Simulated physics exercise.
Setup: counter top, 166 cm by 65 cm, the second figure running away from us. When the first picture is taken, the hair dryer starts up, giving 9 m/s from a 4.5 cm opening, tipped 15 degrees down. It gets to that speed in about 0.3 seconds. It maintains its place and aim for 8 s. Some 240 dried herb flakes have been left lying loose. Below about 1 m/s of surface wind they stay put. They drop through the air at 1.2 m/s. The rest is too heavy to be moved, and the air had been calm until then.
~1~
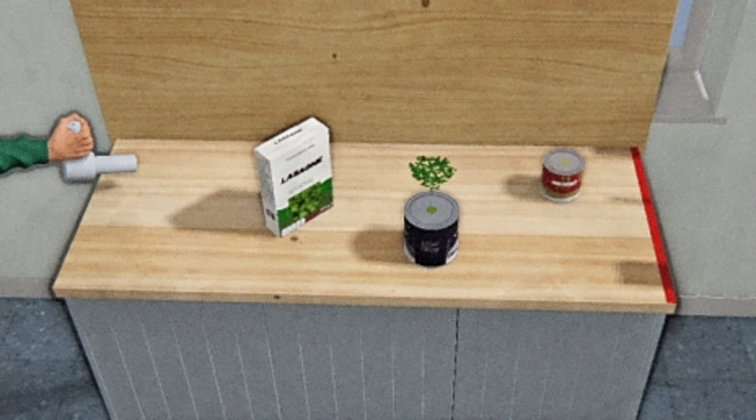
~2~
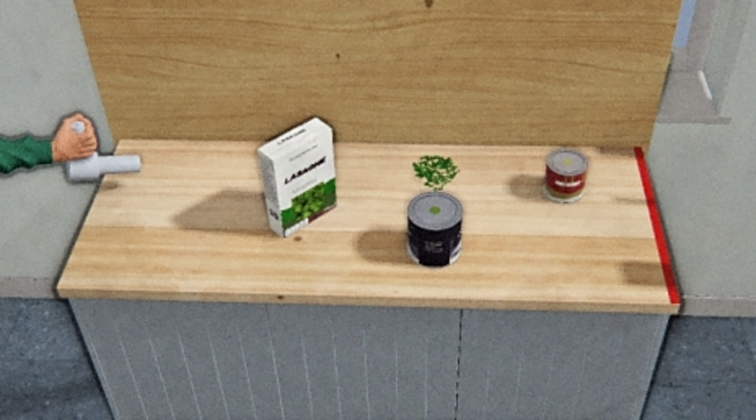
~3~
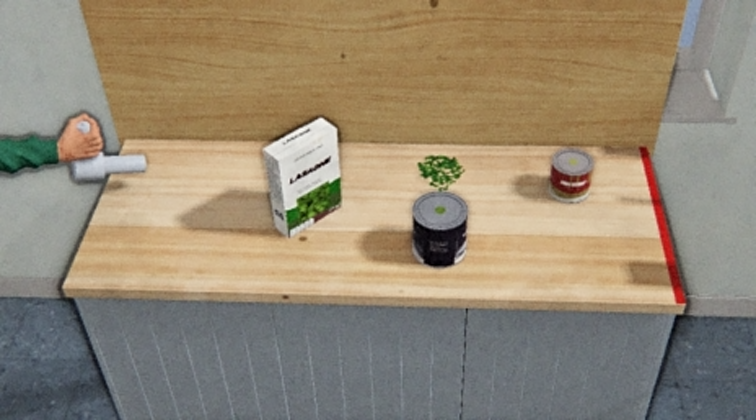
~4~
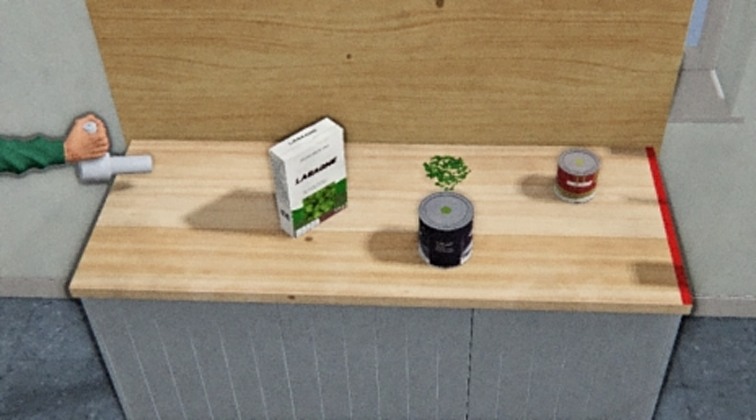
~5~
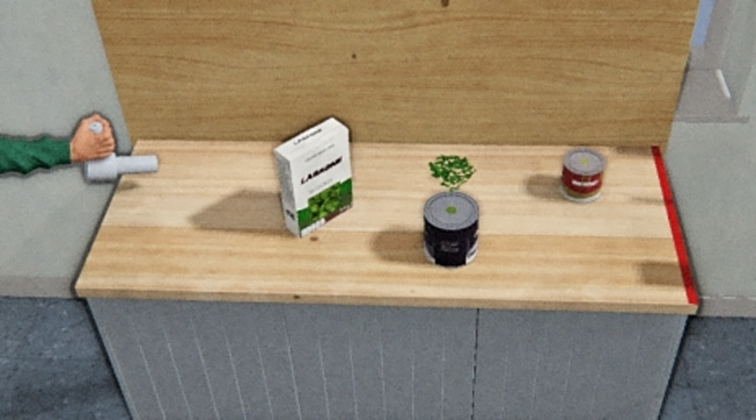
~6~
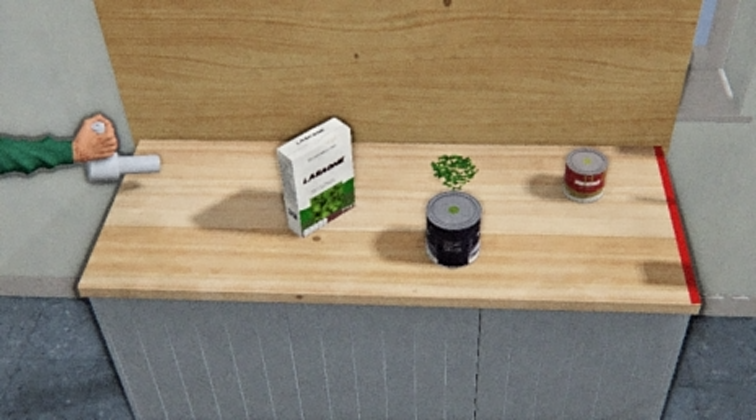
A hand held a hair dryer at the left edge of a wooden counter, pointed toward a carton, two tins and some loose green flakes, and nothing stirred as the view drifted slightly.
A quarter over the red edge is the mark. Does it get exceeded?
Yes, it is passed.
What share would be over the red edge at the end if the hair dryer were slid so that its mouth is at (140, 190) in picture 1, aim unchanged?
That would come to roughly 90 %.
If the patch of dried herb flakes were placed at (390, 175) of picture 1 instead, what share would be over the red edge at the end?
It would come to some 60 in a hundred.
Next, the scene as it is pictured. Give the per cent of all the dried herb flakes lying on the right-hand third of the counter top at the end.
I'd estimate around 40 per cent.
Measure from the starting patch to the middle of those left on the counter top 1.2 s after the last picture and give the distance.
Around 15 cm from the start.
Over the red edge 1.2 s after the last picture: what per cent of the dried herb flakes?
I reckon close to 15 %.
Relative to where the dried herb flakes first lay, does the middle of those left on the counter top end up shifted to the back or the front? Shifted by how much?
Towards the front, some 5 cm.
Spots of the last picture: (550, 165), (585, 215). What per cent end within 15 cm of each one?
First spot about 25 %, second about 20 %.
Then, 1.2 s after the last picture, 14 % are over the red edge; the middle of those still in play is near (510, 174); 9 % have settled or left.
Then, 2.2 s after the last picture, 38 % are over the red edge; the middle of those still in play is near (556, 177); 36 % have settled or left.
Then, 4.1 s after the last picture, 48 % are over the red edge; the middle of those still in play is near (562, 177); 58 % have settled or left.
Then, 7.7 s after the last picture, at the end, 55 % are over the red edge; the middle of those still in play is near (566, 181).
